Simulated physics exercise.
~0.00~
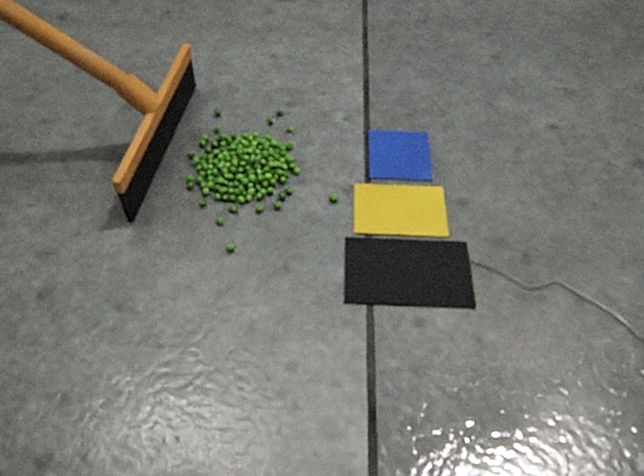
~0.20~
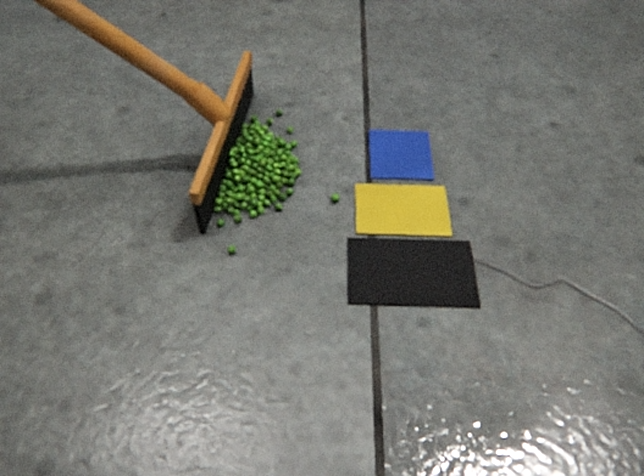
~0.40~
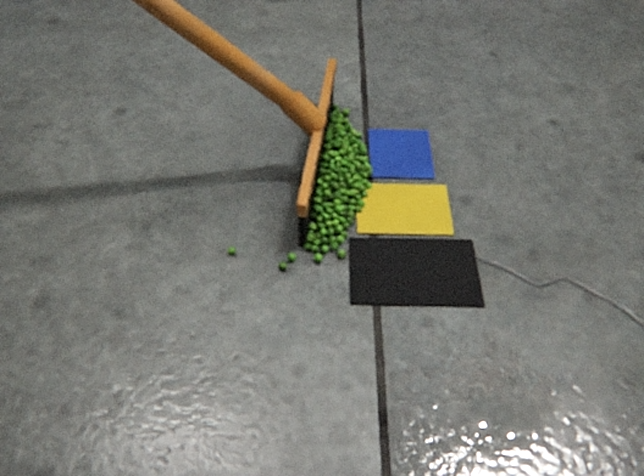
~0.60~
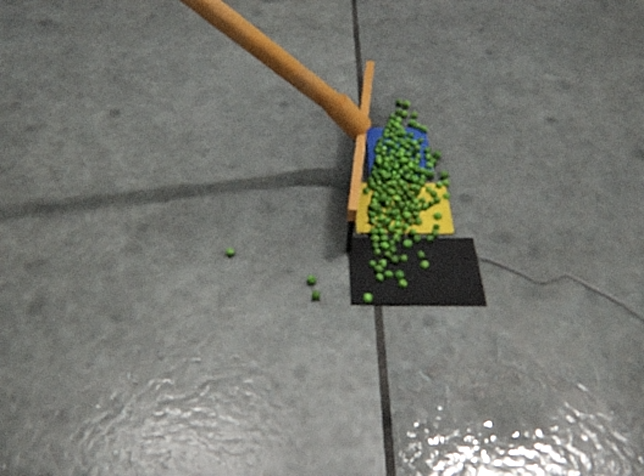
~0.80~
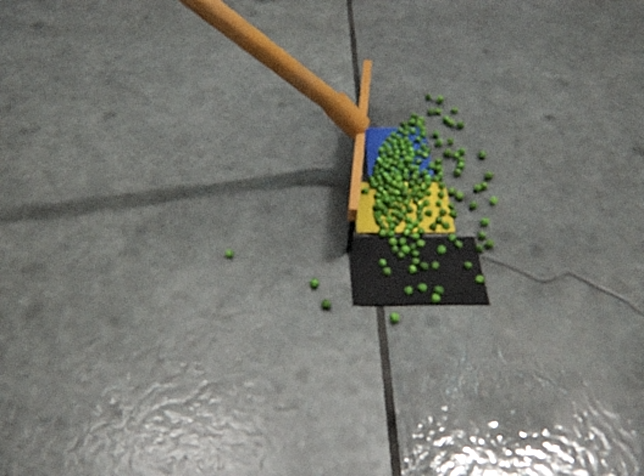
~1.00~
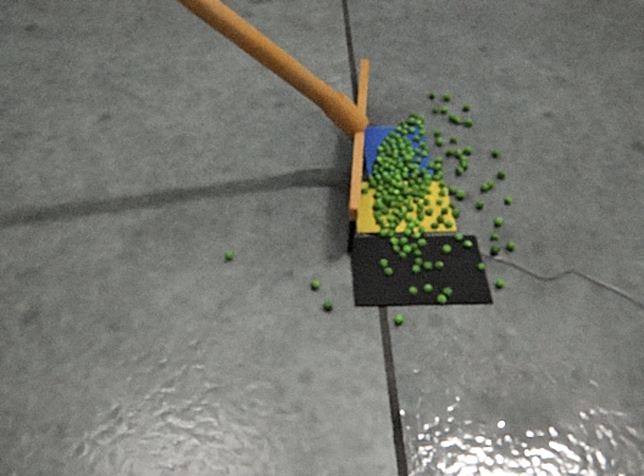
On a grey floor, a wooden-handled squeegee pushed a loose pile of green peas rightward onto blue, yellow and black sheets, then stopped at their left edge, while the peas spread out, most resting on the sheets and some rolling beyond them.
